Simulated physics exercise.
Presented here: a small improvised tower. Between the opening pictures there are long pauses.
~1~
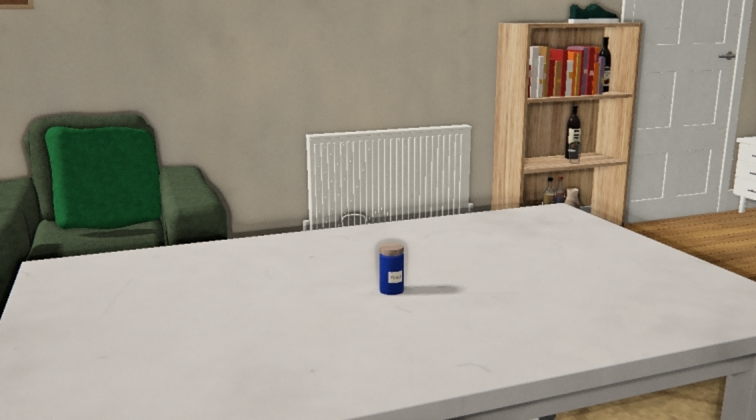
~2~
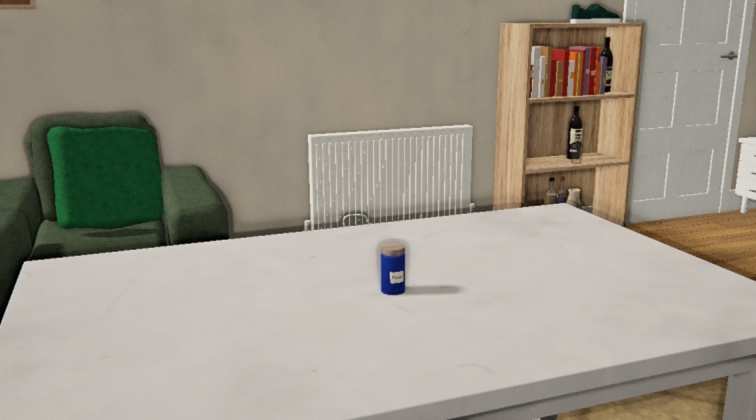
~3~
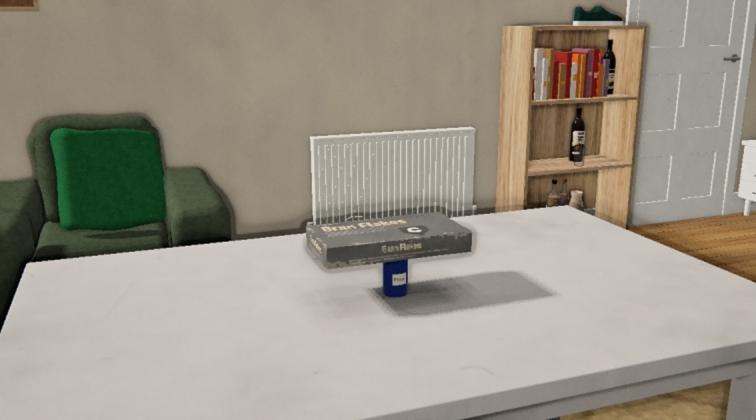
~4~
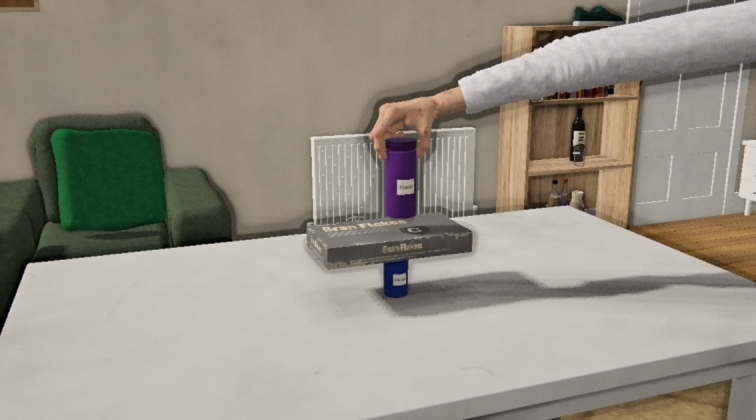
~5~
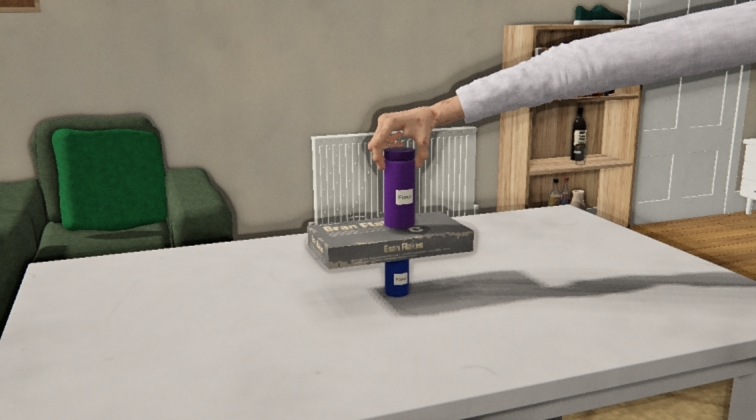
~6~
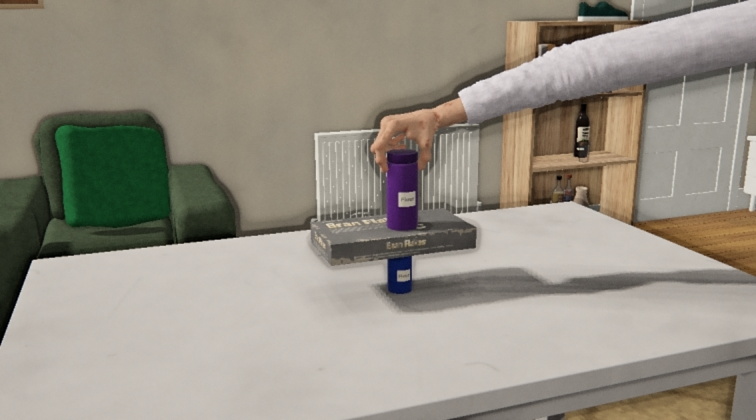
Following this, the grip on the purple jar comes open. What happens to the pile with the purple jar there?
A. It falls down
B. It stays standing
The answer is B.
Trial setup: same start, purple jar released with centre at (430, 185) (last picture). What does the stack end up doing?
The stack then stays standing.
Then, 0.70 s on from there, no change.
Then, 1.70 s on from there, purple jar resting near (403, 190).
In the end, all 3 unmoved. At the end, from the last picture's camera, purple jar near (403, 190). The stack stays up.
